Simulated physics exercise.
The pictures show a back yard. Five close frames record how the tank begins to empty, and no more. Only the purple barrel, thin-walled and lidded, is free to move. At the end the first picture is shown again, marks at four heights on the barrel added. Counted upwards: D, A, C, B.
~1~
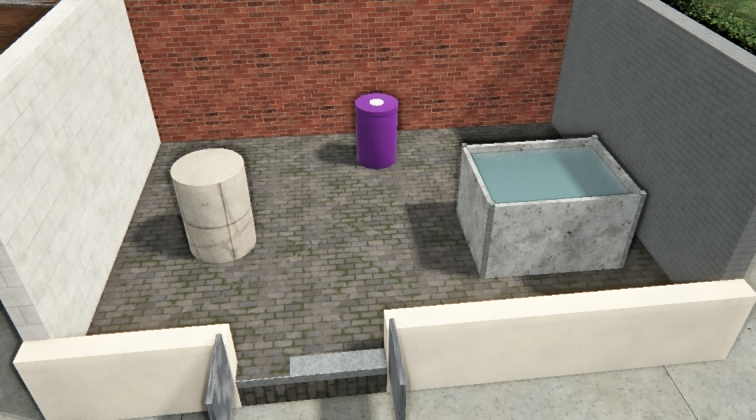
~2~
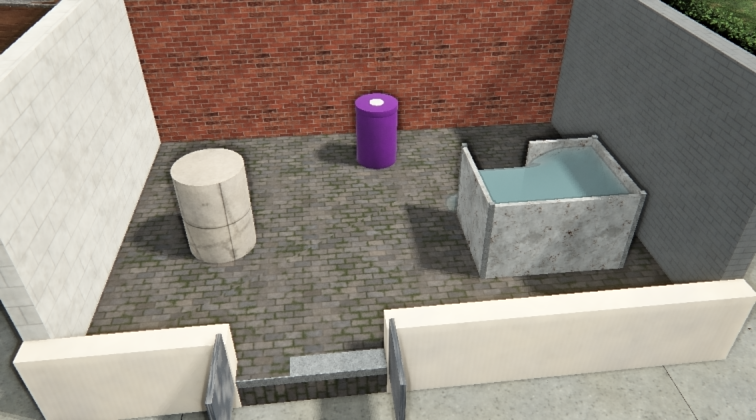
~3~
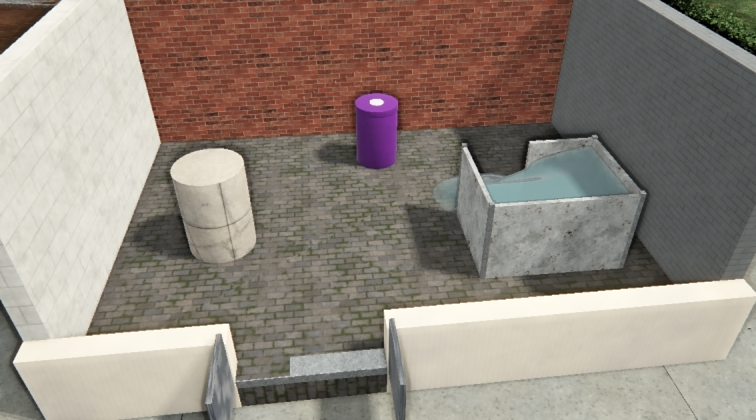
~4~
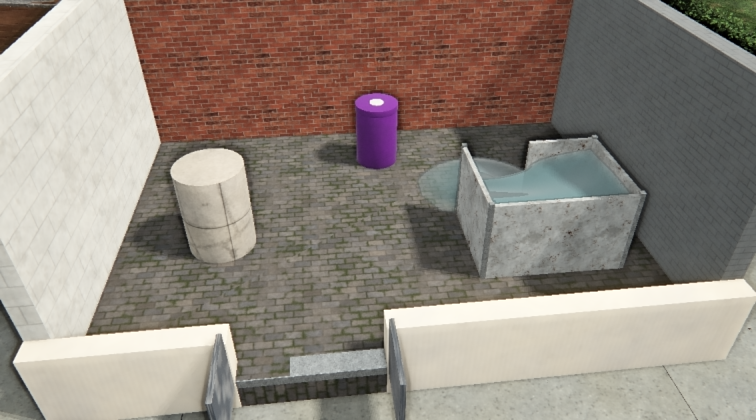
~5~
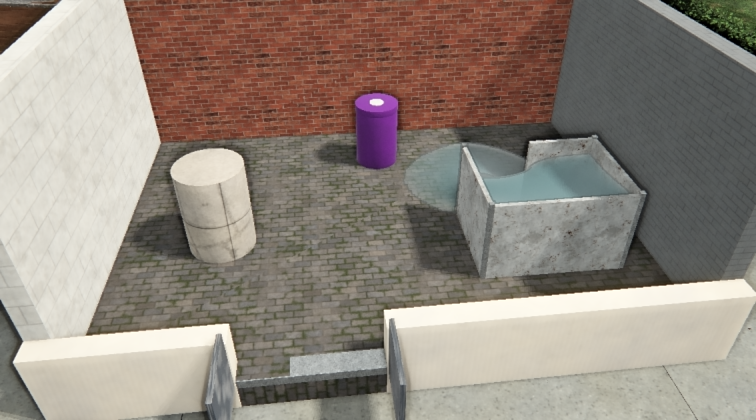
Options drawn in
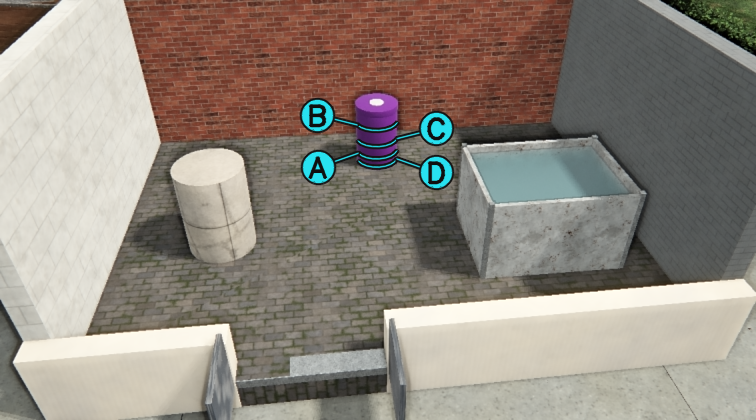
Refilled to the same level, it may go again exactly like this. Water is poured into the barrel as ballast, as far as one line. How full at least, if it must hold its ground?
Use line C.
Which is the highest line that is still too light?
Line A.
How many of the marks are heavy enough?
Two of the four.
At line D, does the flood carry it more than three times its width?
Yes, clearly.
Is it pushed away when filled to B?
No, not at all.
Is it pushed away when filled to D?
Yes, that goes wrong.
In cyan, A at (379, 158); B at (378, 130); C at (379, 146); D at (379, 167); from the bottom up D, A, C, B.
Choosing A, it is pushed about twice its own width away.
Choosing B, it does not move.
Choosing C, it does not move.
Choosing D, it is pushed about 7 times its own width away.
